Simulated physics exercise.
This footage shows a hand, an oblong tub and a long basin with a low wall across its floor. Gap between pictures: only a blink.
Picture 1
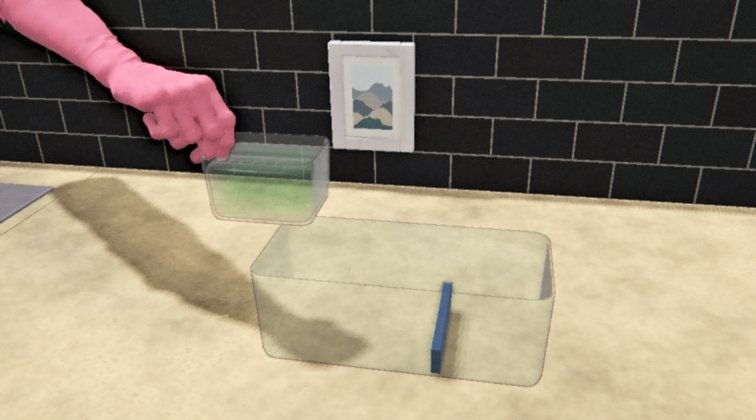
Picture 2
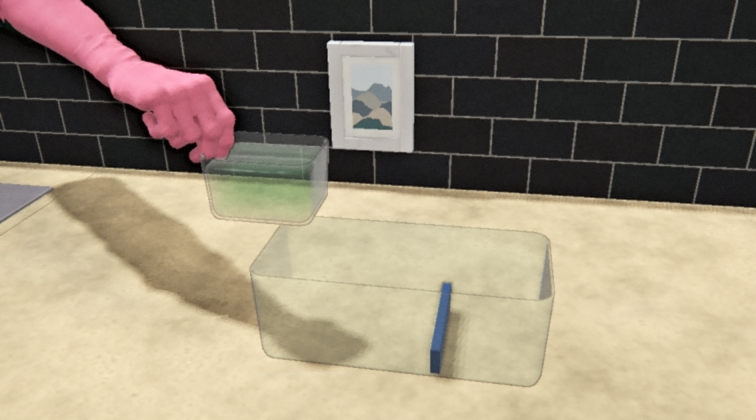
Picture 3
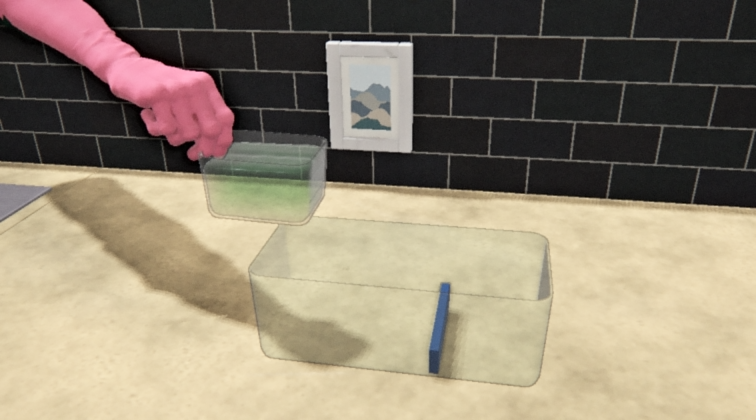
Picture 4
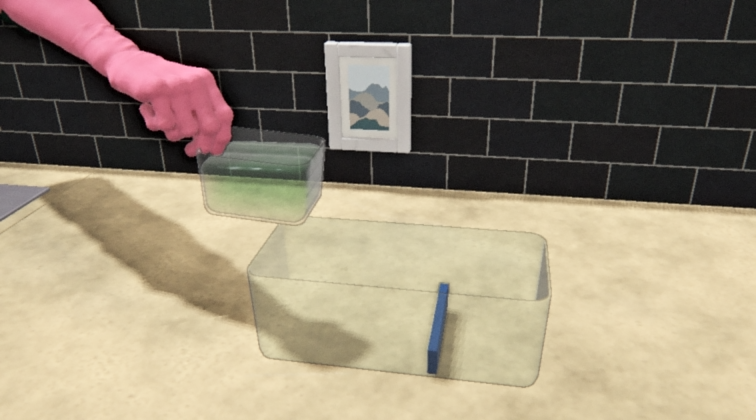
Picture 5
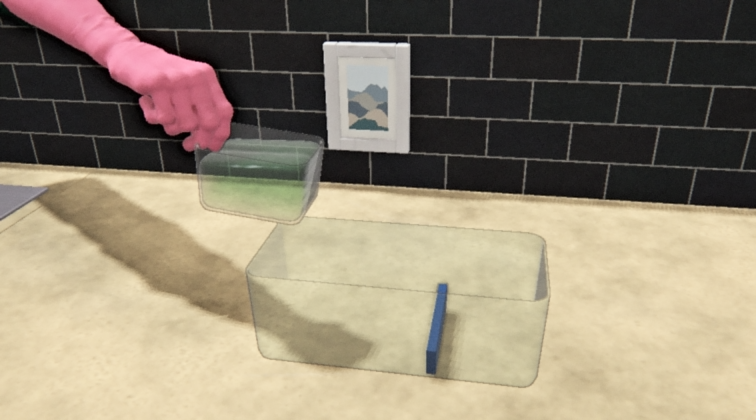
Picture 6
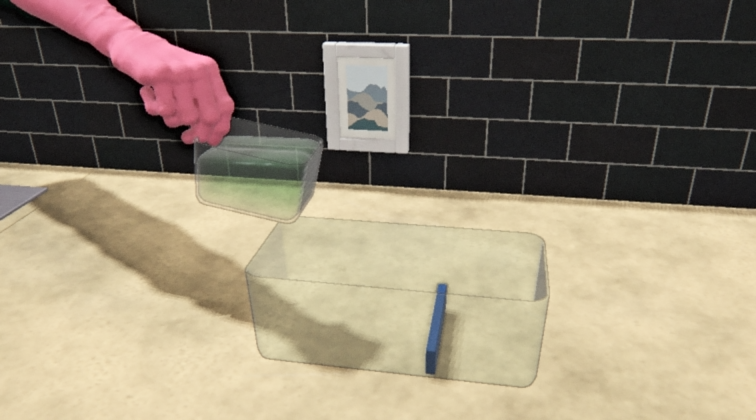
A pink hand held a small clear tub of green liquid above a long see-through basin with a low blue wall inside, then slowly tilted the tub slightly to the right.
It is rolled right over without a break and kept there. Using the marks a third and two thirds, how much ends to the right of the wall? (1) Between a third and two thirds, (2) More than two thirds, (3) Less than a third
Option 3: Less than a third.
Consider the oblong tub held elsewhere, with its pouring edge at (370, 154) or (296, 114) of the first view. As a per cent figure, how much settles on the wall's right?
About 70 per cent, then about 10 per cent.
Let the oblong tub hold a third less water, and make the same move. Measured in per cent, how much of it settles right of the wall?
10 per cent or so.
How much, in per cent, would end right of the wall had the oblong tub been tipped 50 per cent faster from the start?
Roughly 25 per cent ends up there.
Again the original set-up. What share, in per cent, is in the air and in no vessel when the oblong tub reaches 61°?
It's about 30 per cent.
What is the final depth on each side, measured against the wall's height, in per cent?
I get 50 % for the left and 20 % for the right.
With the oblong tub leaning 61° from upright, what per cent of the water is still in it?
Close to 65 parts in a hundred remain.
A moment on, the oblong tub is tipped part way and 67 per cent is still to pour, 5 is left of the wall and 0 right of it.
Next, the oblong tub is tipped on its side and 15 per cent is still to pour, 55 is left of the wall and 5 right of it.
Then the oblong tub is tipped on its side and 3 per cent is still to pour, 82 is left of the wall and 9 right of it.
Later the oblong tub is tipped on its side and 1 per cent is still to pour, 83 is left of the wall and 13 right of it.
In the end 83 per cent lies left of the wall, 16 right of it and 1 outside.
